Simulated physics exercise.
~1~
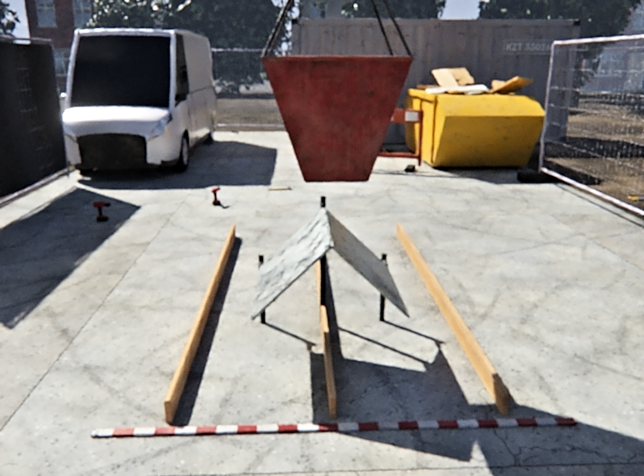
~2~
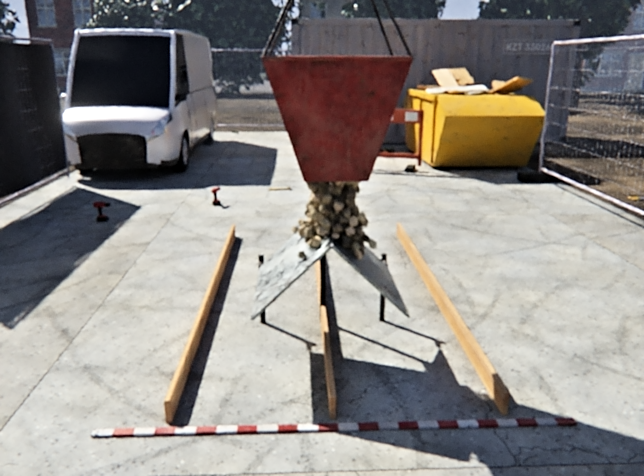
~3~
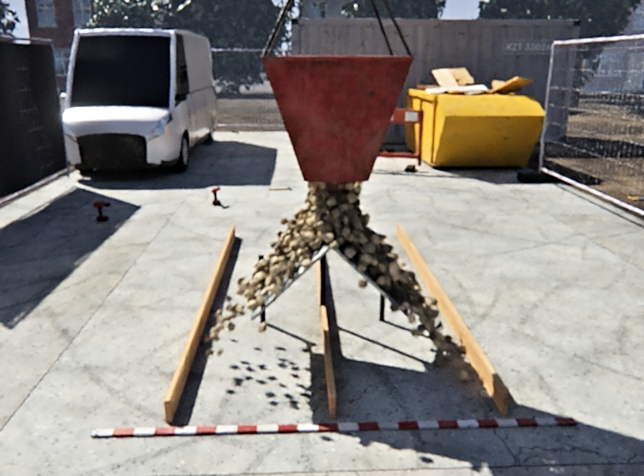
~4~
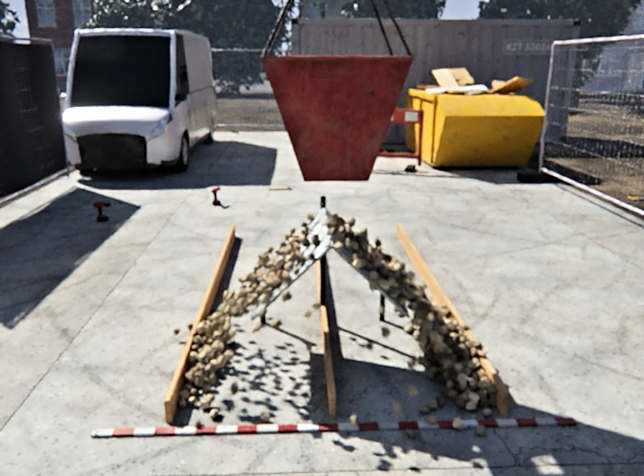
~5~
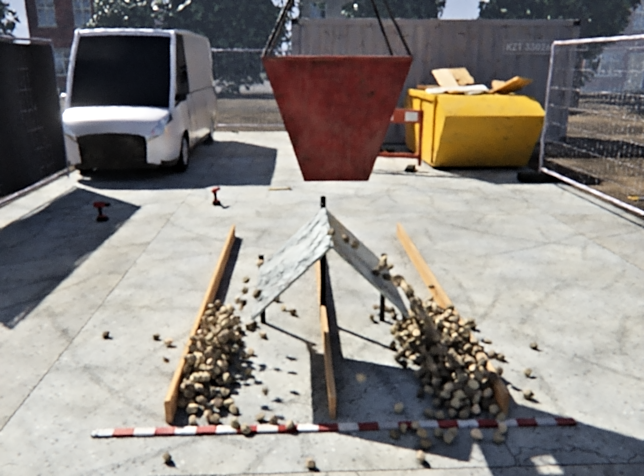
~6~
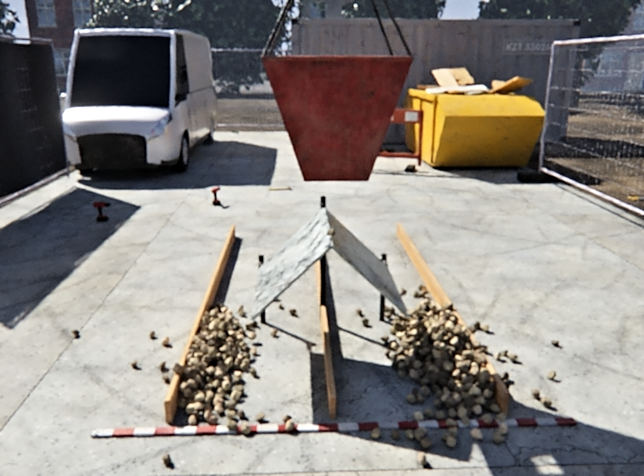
The video shows a red hopper hanging over a peaked steel sheet on a concrete yard, releasing stones that split down both slopes. They settle between wooden planks in two heaps, the right one larger, with a few stones scattered outside.
